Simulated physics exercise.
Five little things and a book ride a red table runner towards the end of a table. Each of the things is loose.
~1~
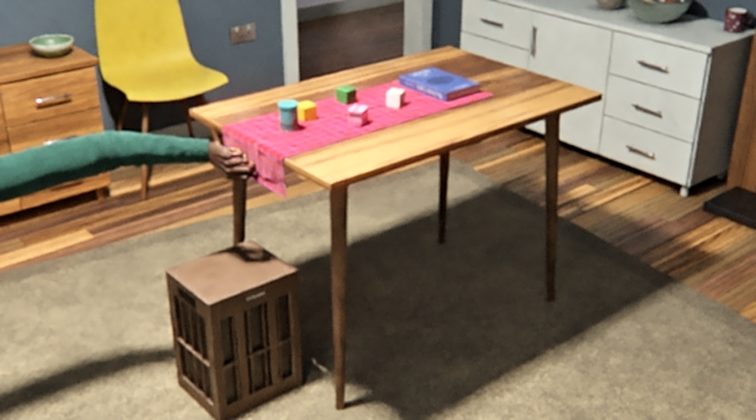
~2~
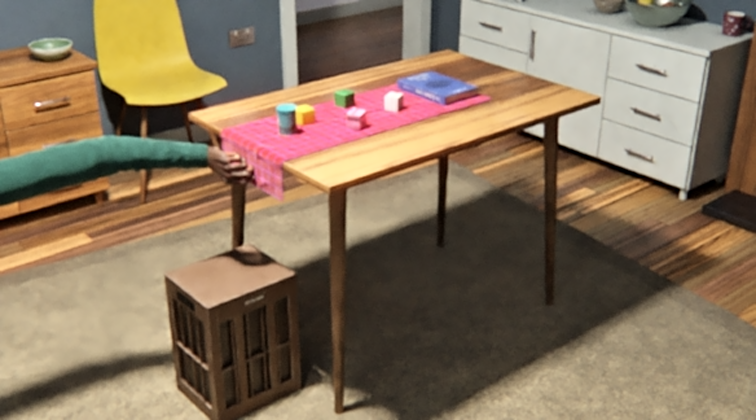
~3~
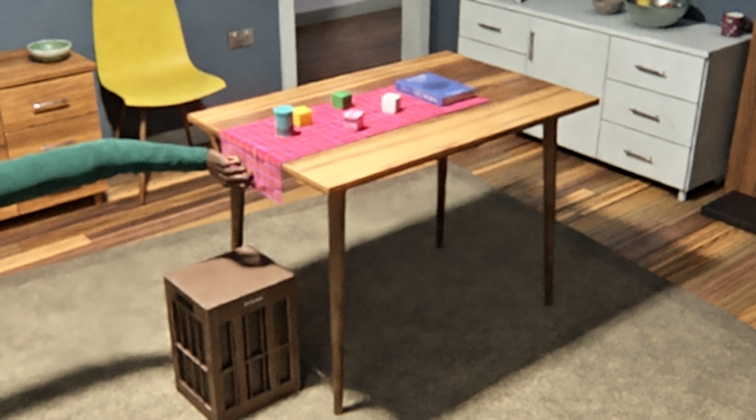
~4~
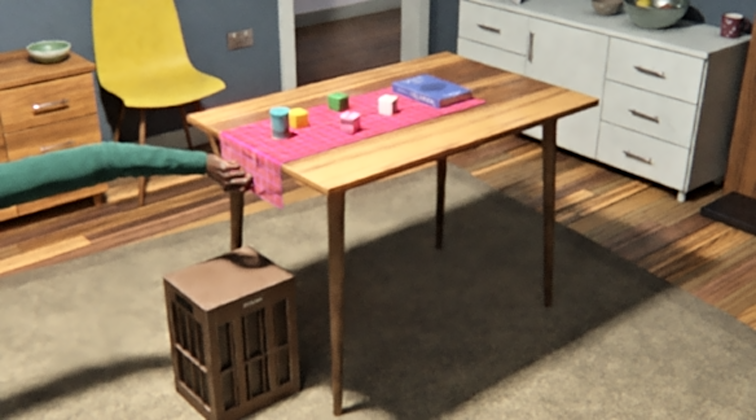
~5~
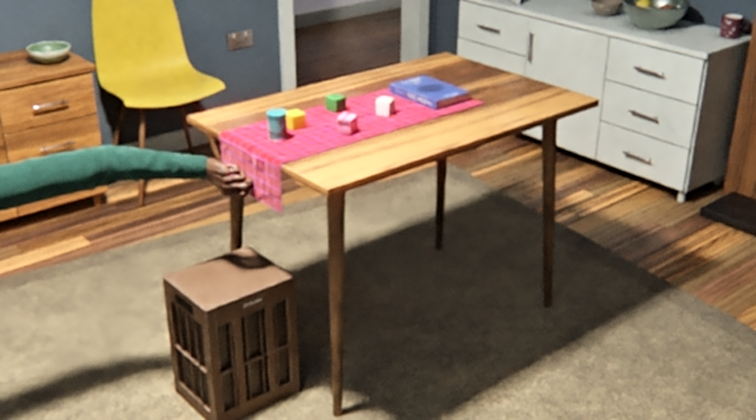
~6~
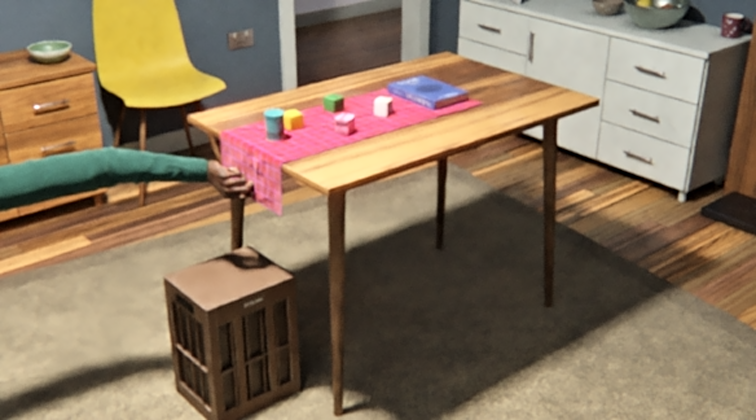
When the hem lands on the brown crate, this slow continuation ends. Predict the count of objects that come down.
In all, two slip off.
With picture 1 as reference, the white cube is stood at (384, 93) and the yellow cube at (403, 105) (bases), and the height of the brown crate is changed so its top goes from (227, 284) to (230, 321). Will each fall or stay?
As for the white cube, it stays in place; as for the yellow cube, it stays in place.
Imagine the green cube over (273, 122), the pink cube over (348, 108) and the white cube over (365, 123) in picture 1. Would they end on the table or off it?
Green cube - leaves the top, pink cube - stays aboard, white cube - stays aboard.
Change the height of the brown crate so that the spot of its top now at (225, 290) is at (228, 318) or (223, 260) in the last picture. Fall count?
Counts: 3 / 1.
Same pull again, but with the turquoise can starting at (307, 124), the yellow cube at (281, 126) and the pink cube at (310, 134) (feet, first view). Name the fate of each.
Looking at each one, the turquoise can drops away, the yellow cube drops away and the pink cube drops away.
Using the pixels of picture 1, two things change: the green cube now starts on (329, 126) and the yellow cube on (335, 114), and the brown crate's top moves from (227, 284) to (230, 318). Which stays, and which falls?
The green cube is lost, the yellow cube is lost.
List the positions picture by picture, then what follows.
Hem (285, 197); turquoise can (288, 103); yellow cube (306, 104); pink cube (358, 108); green cube (346, 88); white cube (396, 91); top of the crate (227, 284), in the first picture.
Hem (283, 202); turquoise can (286, 107), in the second picture.
Hem (282, 205); yellow cube (301, 110), in the third picture.
Hem (283, 209); pink cube (350, 115); top of the crate (225, 289), in the fourth picture.
Hem (283, 213); green cube (336, 96), in the fifth picture.
Hem (282, 217); turquoise can (274, 112); yellow cube (292, 113); pink cube (345, 117); green cube (334, 97); white cube (384, 100), in the sixth picture.
Soon after, hem near (253, 239); turquoise can gone.
After that, hem on the crate; turquoise can and yellow cube gone.
In the end, hem on the crate; turquoise can and yellow cube gone. The count of fallen things is two.
